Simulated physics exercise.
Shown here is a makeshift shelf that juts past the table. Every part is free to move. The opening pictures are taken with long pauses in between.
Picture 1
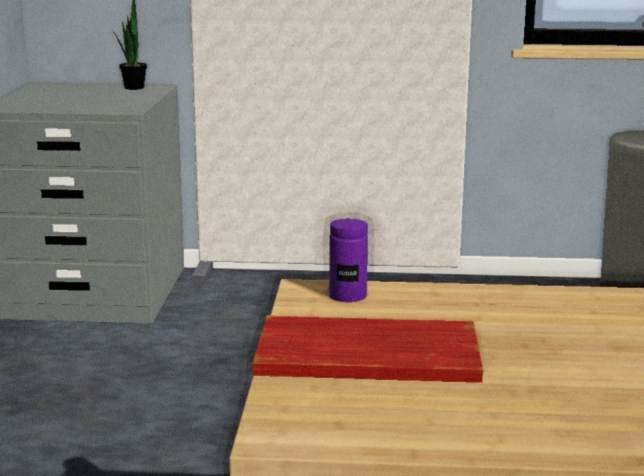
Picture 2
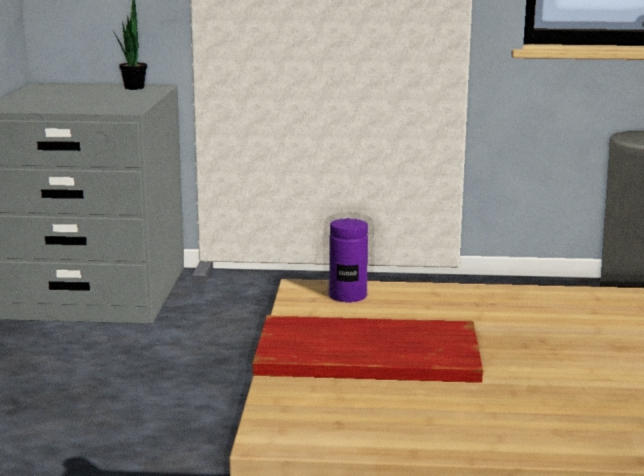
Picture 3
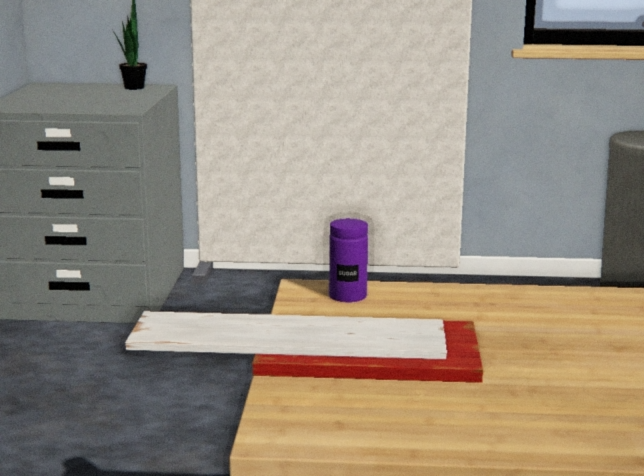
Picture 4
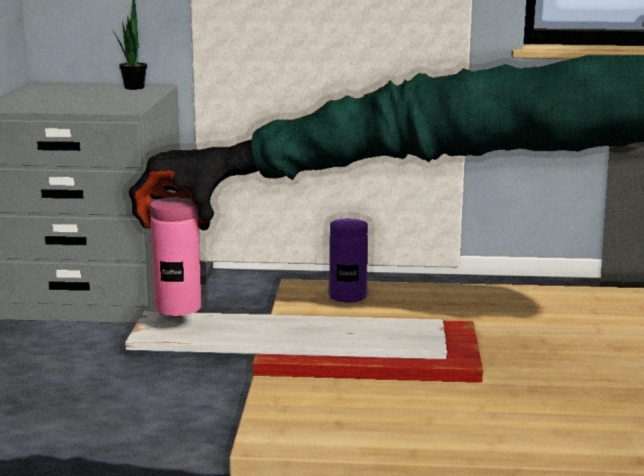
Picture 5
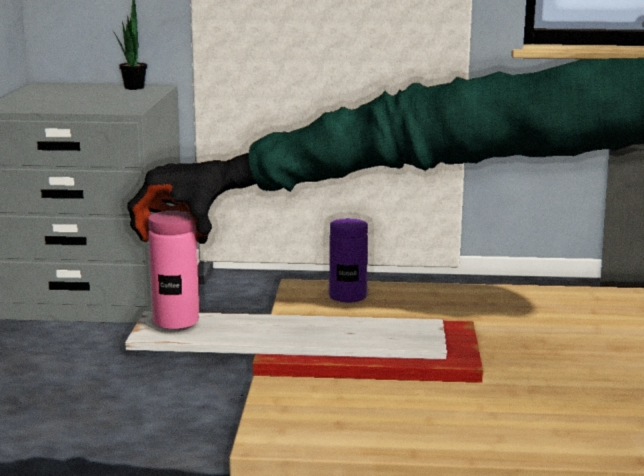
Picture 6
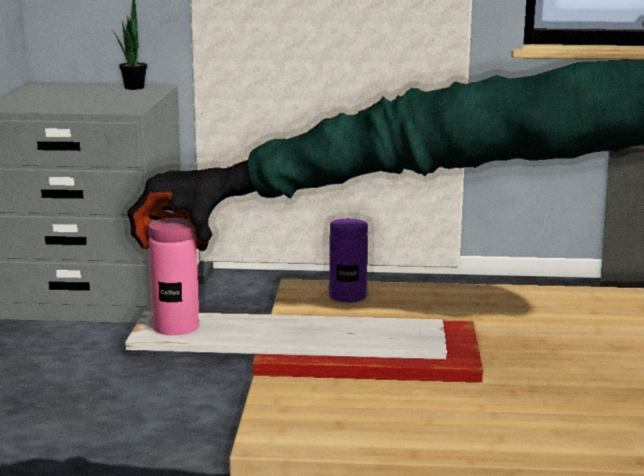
A gloved hand in a green sleeve, reaching in from the right, lowers a pink jar onto the left end of a white plank and keeps hold of it. The plank, absent at first, lies across a red slab on a wooden table, sticking out past the table's left edge, with a purple jar behind. The still camera looks slightly down into a room with a grey drawer cabinet and potted plant at left.
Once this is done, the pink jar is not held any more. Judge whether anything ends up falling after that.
Yeah, that one doesn't stay on the table.
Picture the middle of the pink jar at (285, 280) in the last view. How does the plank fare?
In that case it does not fall.
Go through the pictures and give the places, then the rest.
In the first frame, the last thing is not in view yet.
In the second frame, the last thing is not in view yet; red slab (368, 347).
In the third frame, the last thing is not in view yet; purple jar (348, 260).
The fourth frame shows on its way; pink jar (176, 256); white plank (288, 334).
The fifth frame shows on its way; pink jar (174, 269); red slab (368, 347).
The sixth frame shows set down, still held; pink jar (174, 277); purple jar (348, 260).
Then, 0.40 s after the last picture, pink jar now down on the floor or falling; white plank tipped 64° from how it was.
Then, 0.60 s after the last picture, white plank now down on the floor or falling.
Then, 0.80 s after the last picture, things are still on the move.
By the end, down on the floor or falling, white plank and pink jar; the other 2 in place. The plank goes over.
